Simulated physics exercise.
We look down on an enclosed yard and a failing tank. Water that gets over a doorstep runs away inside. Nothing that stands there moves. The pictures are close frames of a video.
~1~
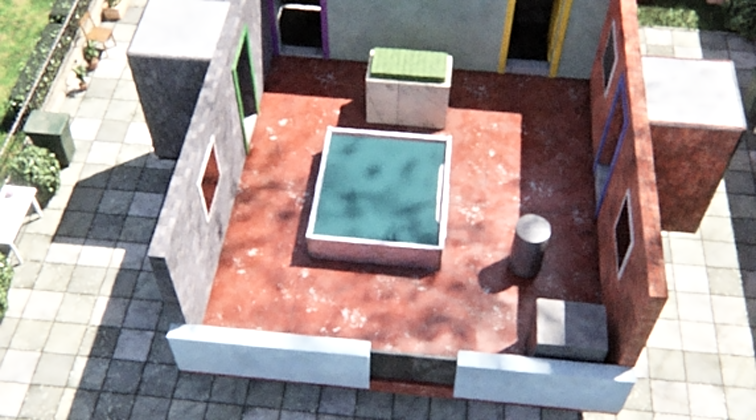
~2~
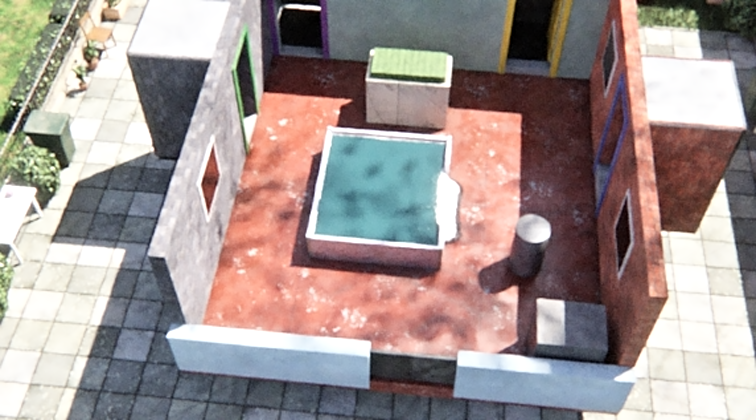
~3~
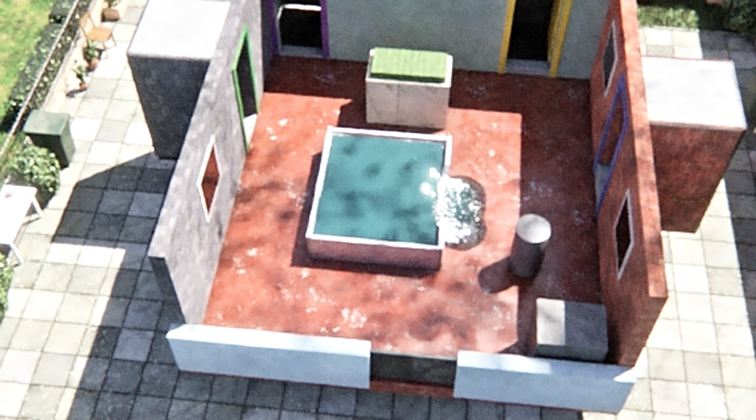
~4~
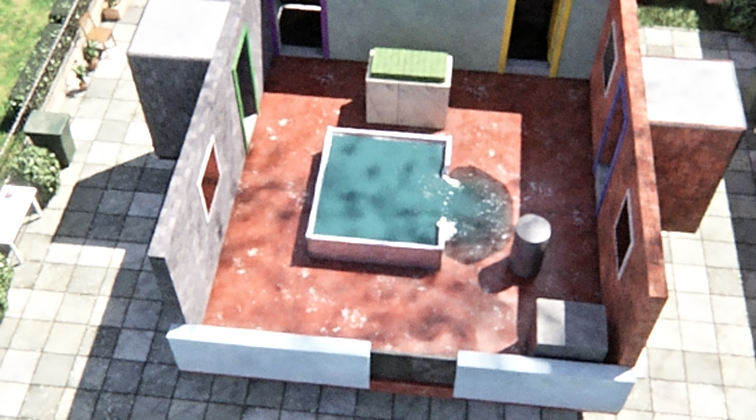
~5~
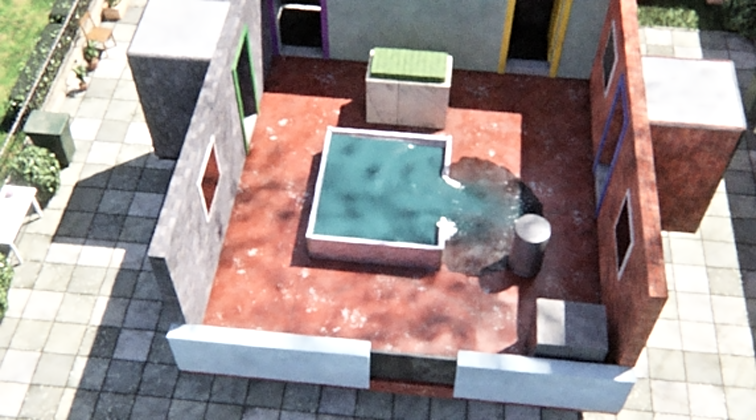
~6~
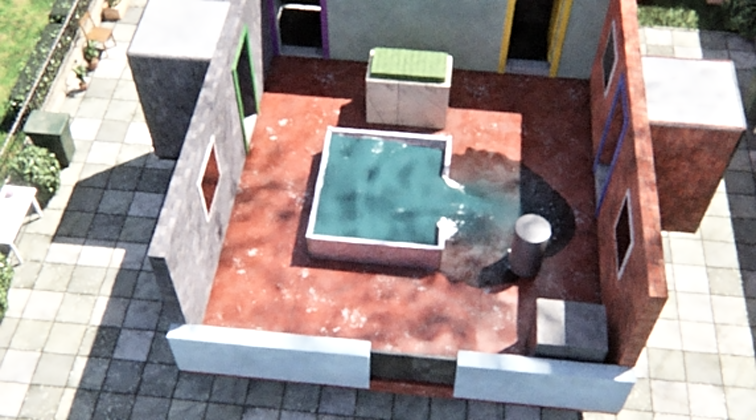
A rectangular tank of blue-green water with a pale rim stands in a red-floored yard, seen from high above, enclosed by grey and reddish walls and a low white front wall. A green-topped pale block sits behind it, with a grey cylinder and a grey box to the right. The tank's right side bursts open and water pours out, spreading rightward in a dark patch around the cylinder, while the camera stays still.
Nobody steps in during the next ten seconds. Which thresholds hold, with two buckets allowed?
The yellow door stays under that; the green door stays under that; the blue door stays under that; the purple door stays under that.
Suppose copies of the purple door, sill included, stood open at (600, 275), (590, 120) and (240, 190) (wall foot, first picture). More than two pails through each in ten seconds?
One after the other: Goes over, lets more in, lets less in.
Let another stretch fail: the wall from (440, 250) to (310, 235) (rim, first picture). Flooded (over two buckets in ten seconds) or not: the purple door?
In short: The purple one floods.
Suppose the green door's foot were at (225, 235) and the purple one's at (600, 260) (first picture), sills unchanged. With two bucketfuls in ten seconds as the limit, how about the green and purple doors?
One by one: Green door takes less, purple door takes more.
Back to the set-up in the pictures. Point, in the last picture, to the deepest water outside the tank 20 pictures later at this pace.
Near (604, 390).
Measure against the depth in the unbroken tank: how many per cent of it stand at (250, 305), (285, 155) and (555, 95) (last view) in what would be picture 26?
In turn 0, 0 and 14 in a hundred.
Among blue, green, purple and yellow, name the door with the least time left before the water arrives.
It is the blue-painted one.
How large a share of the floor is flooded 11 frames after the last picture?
Close to 30 %.
A moment on, water covers 20 % of the floor; the yellow door not reached, the green door not reached, the blue door wet at the sill, nothing in, the purple door not reached.
Next, water covers 30 % of the floor; the yellow door not reached, the green door not reached, the blue door wet at the sill, nothing in, the purple door not reached.
Then, water covers 35 % of the floor; the yellow door wet at the sill, nothing in, the green door not reached, the blue door wet at the sill, nothing in, the purple door not reached.
Later, water covers 70 % of the floor; the yellow door wet at the sill, nothing in, the green door not reached, the blue door wet at the sill, nothing in, the purple door wet at the sill, nothing in.
In the end, water covers 95 % of the floor; the yellow door wet at the sill, nothing in, the green door wet at the sill, nothing in, the blue door wet at the sill, nothing in, the purple door under two buckets in.
